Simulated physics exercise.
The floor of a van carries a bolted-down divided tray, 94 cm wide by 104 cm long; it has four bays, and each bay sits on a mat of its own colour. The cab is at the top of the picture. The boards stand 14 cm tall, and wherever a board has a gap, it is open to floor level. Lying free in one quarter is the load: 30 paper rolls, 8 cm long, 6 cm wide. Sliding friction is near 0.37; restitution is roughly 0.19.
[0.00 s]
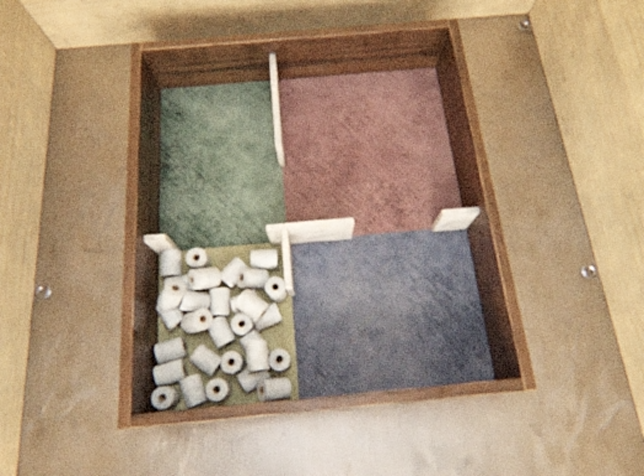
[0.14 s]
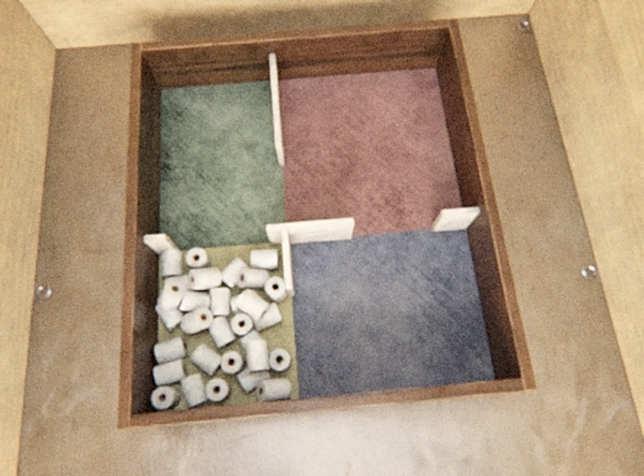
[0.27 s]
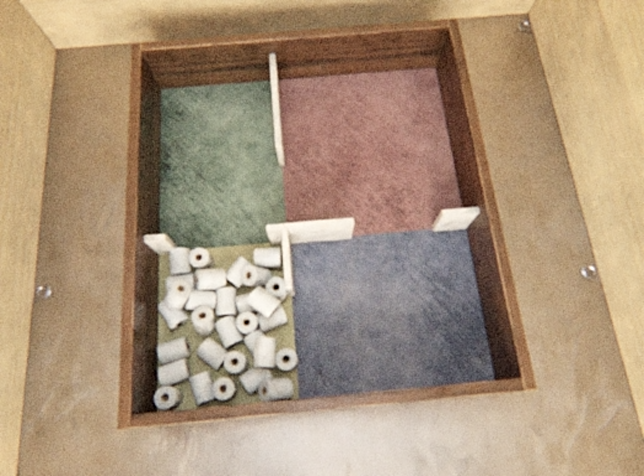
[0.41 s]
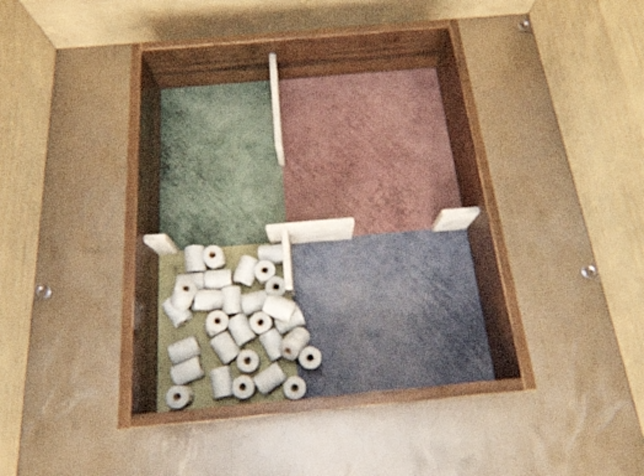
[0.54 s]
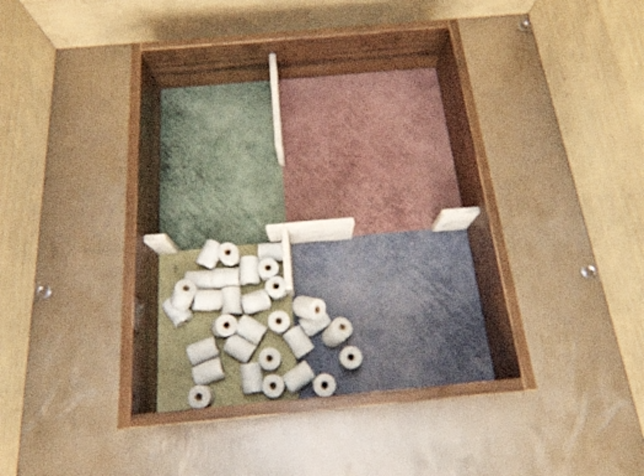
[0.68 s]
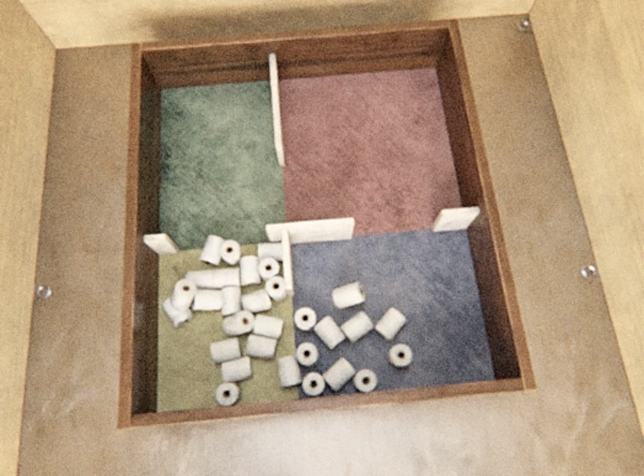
In a wooden box with four coloured bays, white rolls crowded on the yellow mat shift right, some rolling onto the blue mat.
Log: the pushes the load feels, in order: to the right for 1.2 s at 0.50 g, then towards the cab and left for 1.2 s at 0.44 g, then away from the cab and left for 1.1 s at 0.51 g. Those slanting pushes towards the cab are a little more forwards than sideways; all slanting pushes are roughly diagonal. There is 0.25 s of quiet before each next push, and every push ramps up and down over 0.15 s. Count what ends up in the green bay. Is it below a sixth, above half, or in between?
Green bay: One sixth to one half of the load.
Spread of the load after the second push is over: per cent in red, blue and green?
By that time it's red at 20 percent, blue at 40 percent and green at 20 percent.
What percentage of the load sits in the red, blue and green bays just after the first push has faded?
The split is red 0, blue 60, green 0 percent.
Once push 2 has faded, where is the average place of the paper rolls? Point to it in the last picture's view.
It works out to somewhere near (291, 207) in the final view.
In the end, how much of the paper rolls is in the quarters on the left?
I'd say close to 70 per cent.
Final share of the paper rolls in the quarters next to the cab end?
Around 40 per cent.
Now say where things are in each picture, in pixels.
The first picture shows middle of the blue mat (388, 309); middle of the green mat (220, 160); middle of the red mat (367, 148); middle of the yellow mat (224, 324); 30 in the yellow bay; the roll farthest behind, in the direction of the first push, is at (167, 398).
In the second picture, 30 in the yellow bay; the roll farthest behind, in the direction of the first push, is at (167, 398).
In the third picture, 30 in the yellow bay; the roll farthest behind, in the direction of the first push, is at (169, 398).
In the fourth picture, 2 in the blue bay and 28 in the yellow bay; the roll farthest behind, in the direction of the first push, is at (178, 311).
In the fifth picture, 7 in the blue bay and 23 in the yellow bay; the roll farthest behind, in the direction of the first push, is at (178, 311).
In the sixth picture, 10 in the blue bay and 20 in the yellow bay; the roll farthest behind, in the direction of the first push, is at (178, 311).
After push 1 (1.44 s), 17 in the blue bay and 13 in the yellow bay.
After push 2 (2.89 s), 5 in the red bay, 12 in the blue bay, 7 in the green bay and 6 in the yellow bay.
After push 3 (4.24 s), 2 in the red bay, 7 in the blue bay, 9 in the green bay and 12 in the yellow bay.
Final count (at 5.59 s), 2 in the red bay, 7 in the blue bay, 9 in the green bay and 12 in the yellow bay. Asked share, 9 of 30, 30 per cent.
